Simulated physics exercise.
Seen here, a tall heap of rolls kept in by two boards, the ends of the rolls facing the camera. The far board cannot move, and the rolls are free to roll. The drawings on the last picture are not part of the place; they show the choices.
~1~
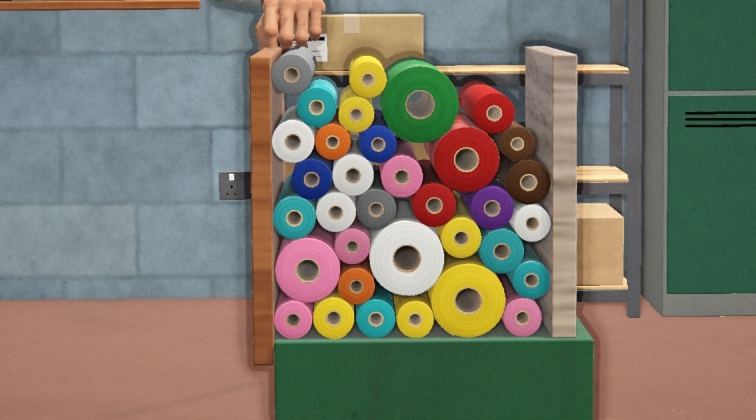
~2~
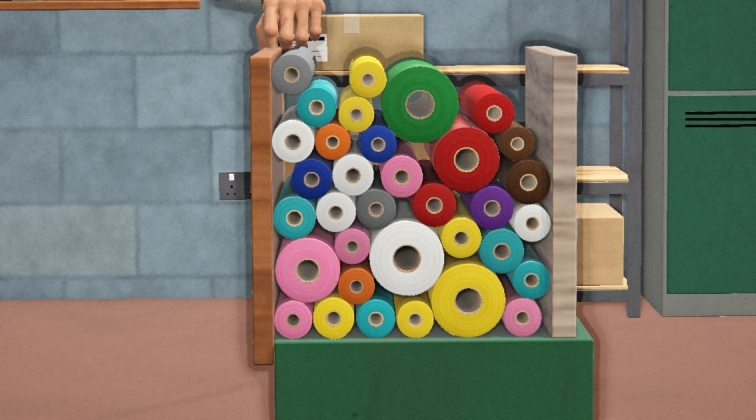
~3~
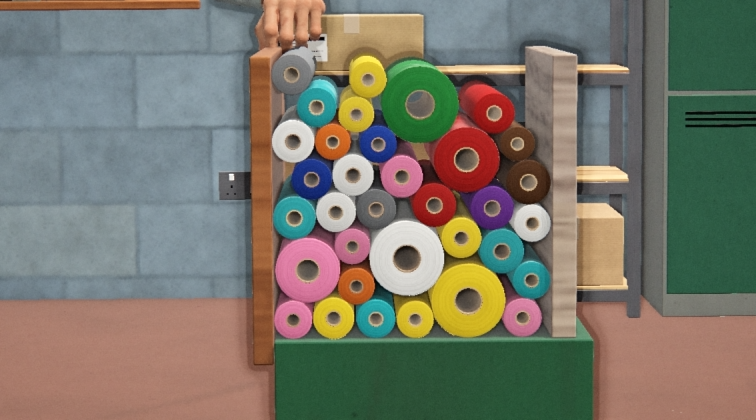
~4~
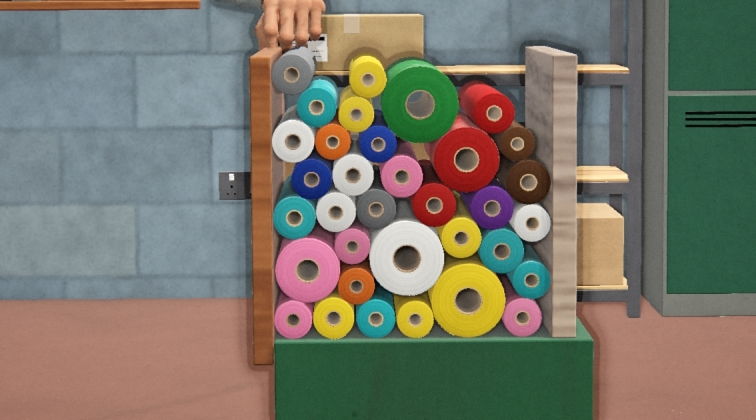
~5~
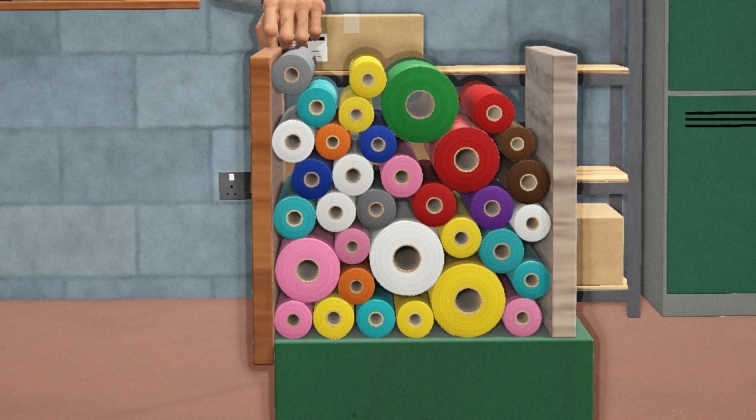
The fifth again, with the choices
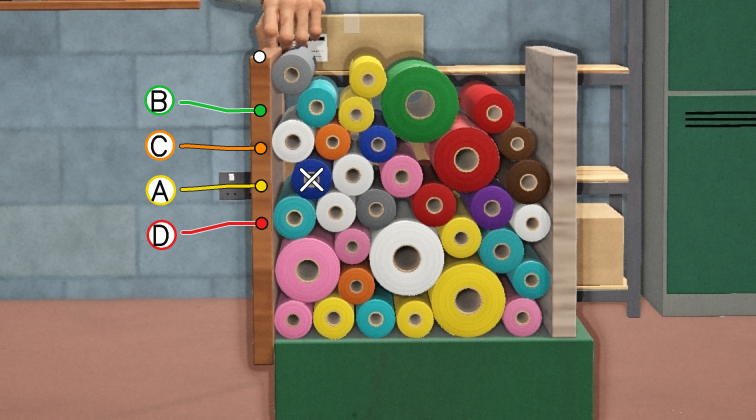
To begin with, a tall heap of colourful rolls sits between two upright boards on a green base, their ends facing the viewer, while a hand rests at the top left by a grey roll. The hand and the rolls then stay in place, with no visible movement through to the end.
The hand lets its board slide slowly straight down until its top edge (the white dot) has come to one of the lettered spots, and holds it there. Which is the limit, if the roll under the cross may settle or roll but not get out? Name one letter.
Down to D.
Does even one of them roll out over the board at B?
At B: No.
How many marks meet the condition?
Four of the four.
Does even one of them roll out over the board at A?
At A: Yes.
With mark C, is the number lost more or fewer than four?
It loses fewer than four.
On the marked copy, A at (261, 186); B at (260, 111); C at (260, 149); D at (261, 223); the cross at (312, 180); the white dot at (259, 57).
Following D. Soon after the start, top of the board (271, 131).
Later, top of the board (272, 217).
In the end, top of the board (272, 222), three out over the board, the crossed one still inside.
As for the rest, A keeps the crossed one inside; B keeps the crossed one inside; C keeps the crossed one inside.
